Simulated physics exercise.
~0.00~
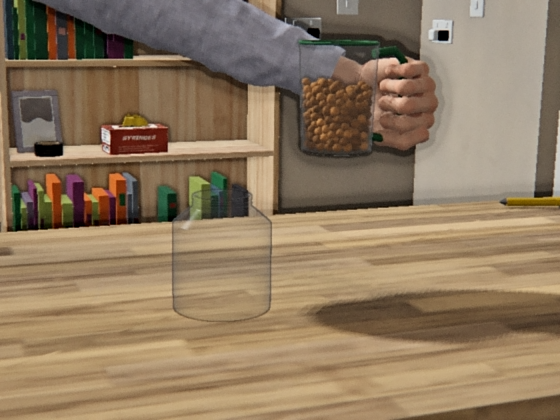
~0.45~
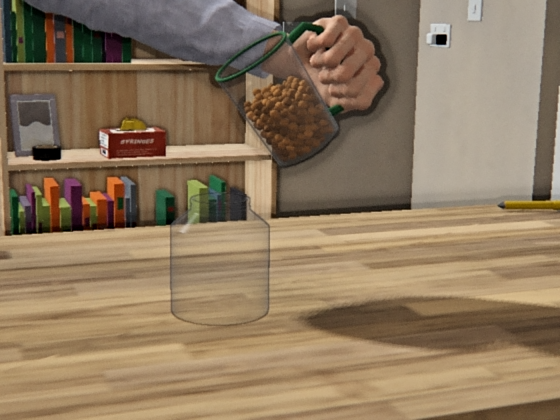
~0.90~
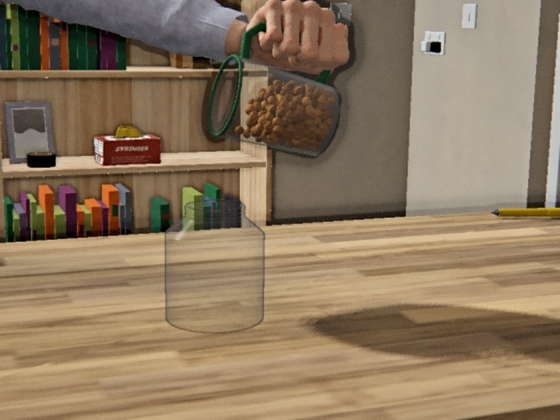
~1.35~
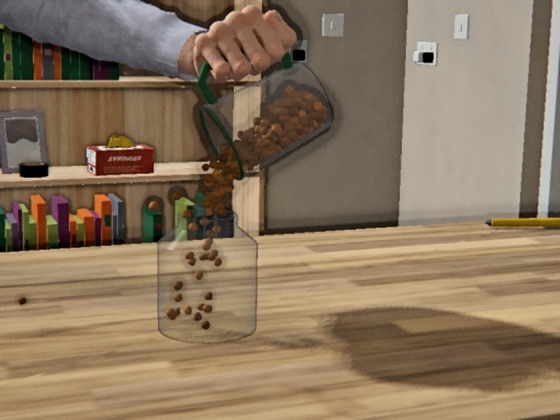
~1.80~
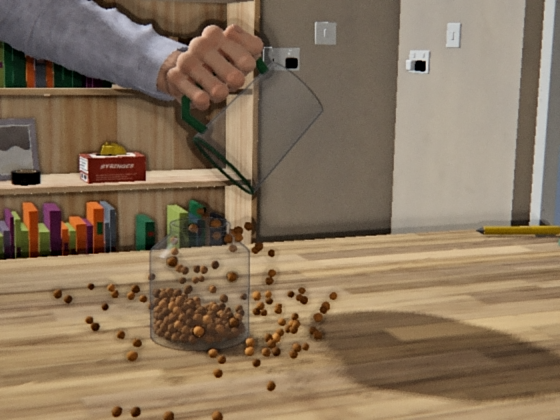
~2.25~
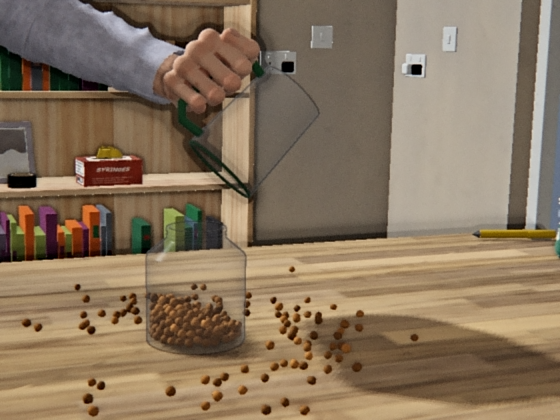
A hand tips a clear cup of brown balls into a jar, scattering some across the table.
